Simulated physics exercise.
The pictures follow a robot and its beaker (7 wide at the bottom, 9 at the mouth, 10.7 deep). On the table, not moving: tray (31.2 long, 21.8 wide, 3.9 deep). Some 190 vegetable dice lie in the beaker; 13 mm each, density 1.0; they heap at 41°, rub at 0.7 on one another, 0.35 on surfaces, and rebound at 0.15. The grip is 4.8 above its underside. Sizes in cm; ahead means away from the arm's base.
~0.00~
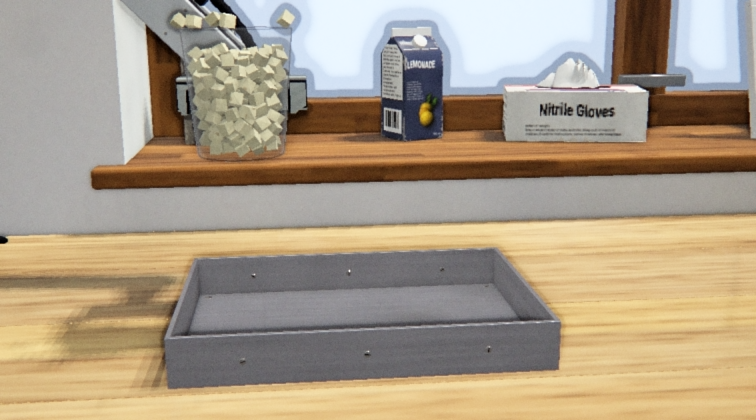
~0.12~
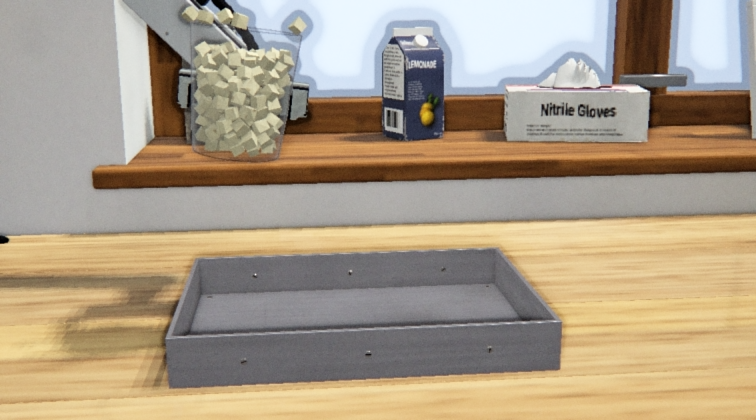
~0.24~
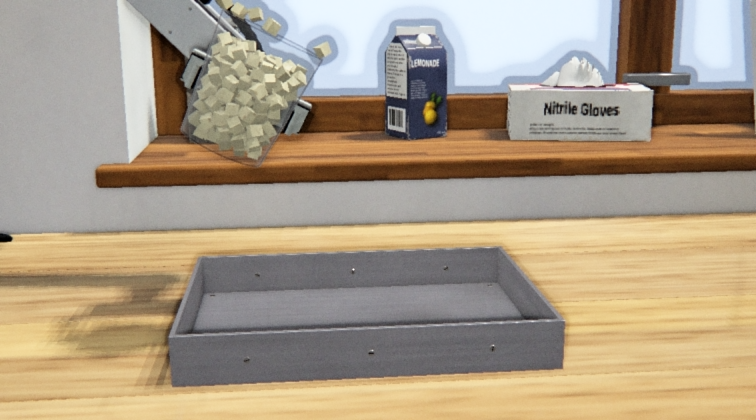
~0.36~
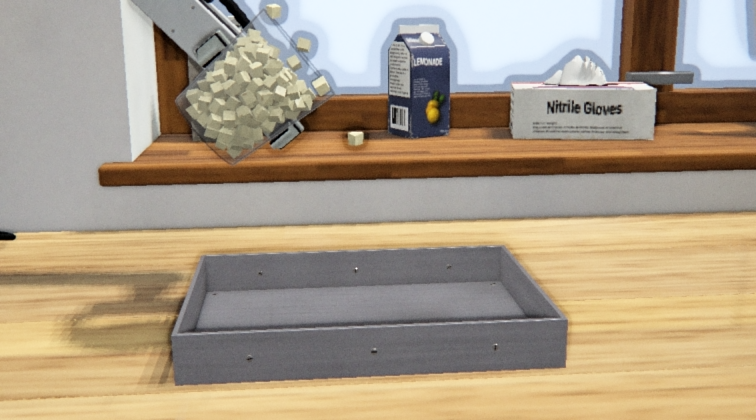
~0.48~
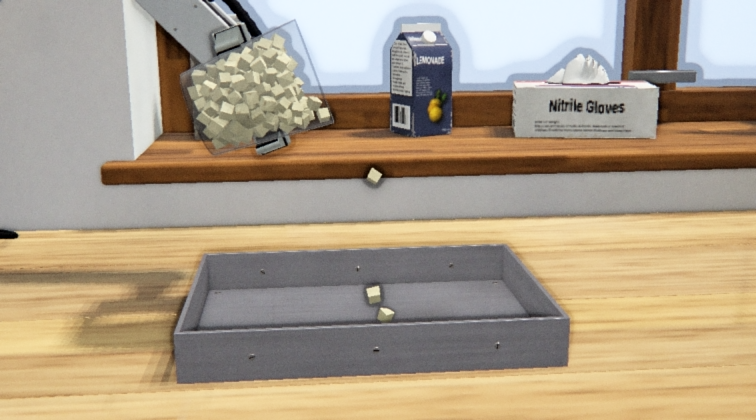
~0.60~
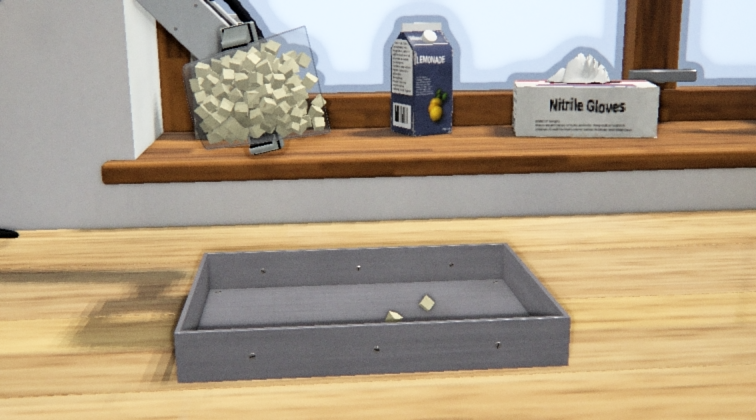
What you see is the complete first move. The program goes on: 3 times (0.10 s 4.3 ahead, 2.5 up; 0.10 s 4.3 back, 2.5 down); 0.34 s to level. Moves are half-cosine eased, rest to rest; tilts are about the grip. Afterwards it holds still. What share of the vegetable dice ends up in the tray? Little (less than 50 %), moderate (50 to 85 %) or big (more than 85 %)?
A big share, more than 85 %, ends in the tray.
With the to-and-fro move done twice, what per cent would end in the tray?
It would be near 95 per cent.
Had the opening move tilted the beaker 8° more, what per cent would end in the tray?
In that case some 95 per cent.
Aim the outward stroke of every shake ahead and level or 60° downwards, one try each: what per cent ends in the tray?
Some 85 and 30 per cent.
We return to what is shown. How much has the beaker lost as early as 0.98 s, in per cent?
Near 95 per cent so far.
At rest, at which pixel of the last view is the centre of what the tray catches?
Near (473, 311).
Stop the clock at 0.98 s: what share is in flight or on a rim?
Some 6 per cent.
After 0.98 s, tilted 78° forward, highest piece 21 above the table; 168 in the tray, 13 in the beaker, 1 on the table or floor, 12 in flight or on a rim.
After 1.35 s, tilted 45° forward, highest piece 20 above the table; 189 in the tray, 4 on the table or floor, 1 in the beaker.
After 1.74 s, level, highest piece 18 above the table; 189 in the tray, 4 on the table or floor, 1 in the beaker.
After 2.79 s, level, highest piece 18 above the table; 189 in the tray, 4 on the table or floor, 1 in the beaker.
At rest, 189 in the tray, 4 on the table or floor, 1 in the beaker. That is 97 % in the tray.
